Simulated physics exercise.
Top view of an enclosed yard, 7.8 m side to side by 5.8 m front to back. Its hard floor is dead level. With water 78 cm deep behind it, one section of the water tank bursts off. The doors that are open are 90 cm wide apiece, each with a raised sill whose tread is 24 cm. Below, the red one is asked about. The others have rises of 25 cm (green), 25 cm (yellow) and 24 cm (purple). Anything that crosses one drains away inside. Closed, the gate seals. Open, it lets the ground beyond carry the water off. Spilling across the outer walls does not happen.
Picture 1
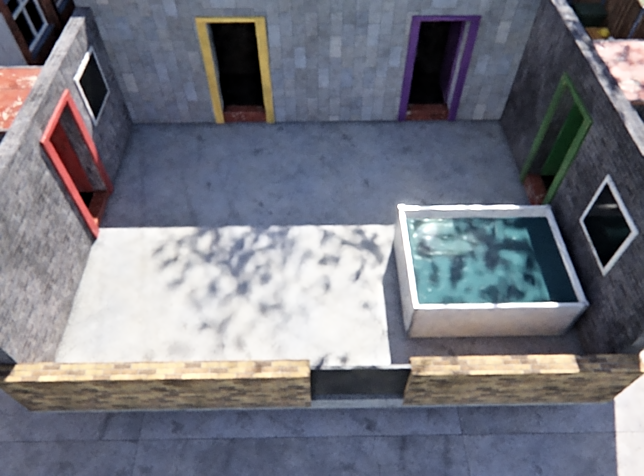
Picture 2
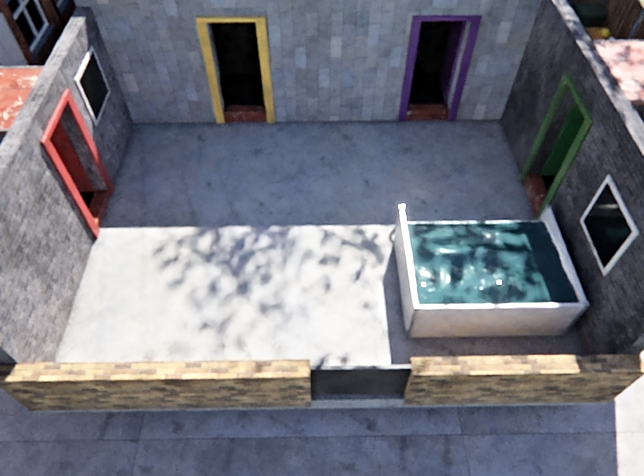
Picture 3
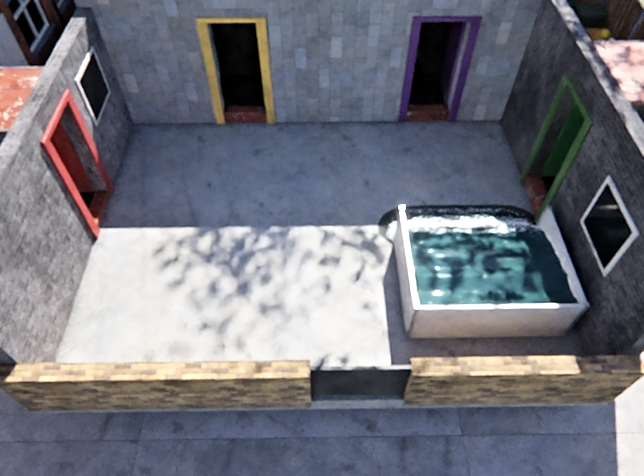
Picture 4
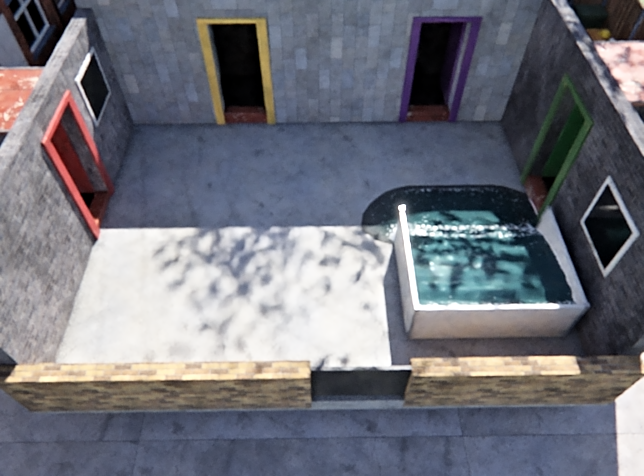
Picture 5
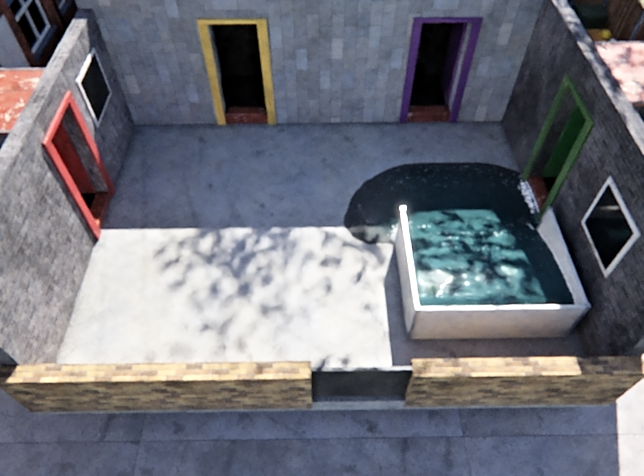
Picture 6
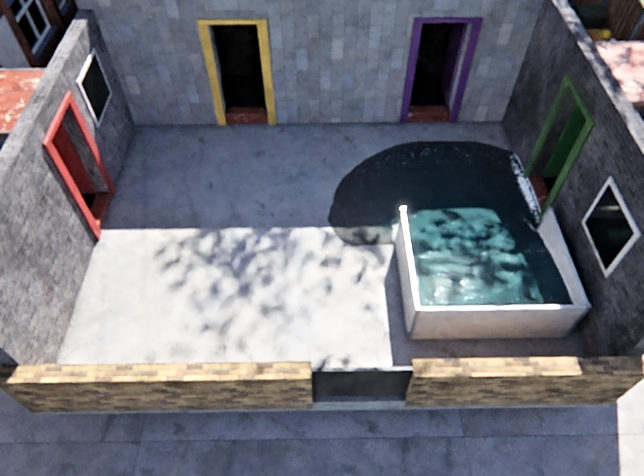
Water burst out through the far side of a white-walled tank in a gray yard with colored doorways, then fanned across the floor in a dark, widening pool that spread back and to the left.
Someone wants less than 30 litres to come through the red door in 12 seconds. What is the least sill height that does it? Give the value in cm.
It needs to be around 10.5 cm high.
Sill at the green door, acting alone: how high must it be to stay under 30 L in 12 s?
Green: Roughly 15 cm.
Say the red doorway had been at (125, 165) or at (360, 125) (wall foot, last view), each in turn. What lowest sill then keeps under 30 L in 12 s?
First place around 15 cm, second around 22 cm.
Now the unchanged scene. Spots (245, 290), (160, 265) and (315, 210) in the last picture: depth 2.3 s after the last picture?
Roughly 0, 0 and 1 centimetres.
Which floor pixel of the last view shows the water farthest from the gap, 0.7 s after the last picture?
Somewhere near the pixel (323, 124).
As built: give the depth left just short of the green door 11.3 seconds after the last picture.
A ruler would read roughly 5.0 cm.
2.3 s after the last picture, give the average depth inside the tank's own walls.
Some 13 cm.
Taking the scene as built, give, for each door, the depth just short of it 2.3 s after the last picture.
Green door 12 cm, yellow door 11 cm, red door 0 cm, purple door 30 cm.
Then, 0.7 s after the last picture water covers 30 % of the floor, deepest (55 cm) near (494, 127); it has not reached the red door.
Then, 2.3 s after the last picture water covers 40 % of the floor, deepest (30 cm) near (487, 133); it has not reached the red door.
Then, 11.3 s after the last picture water covers 100 % of the floor, deepest (17 cm) near (568, 382); 8 cm at the red door, 13 litres in over its 13 cm sill.
At the red door as built, the water peaked near 18 cm, 4.3 s after the last picture.
With a sill of 9.5 cm, 42 litres would have come in within the 12 s; with 13 cm, 13 litres. So under 30 litres takes about 10.5 cm.
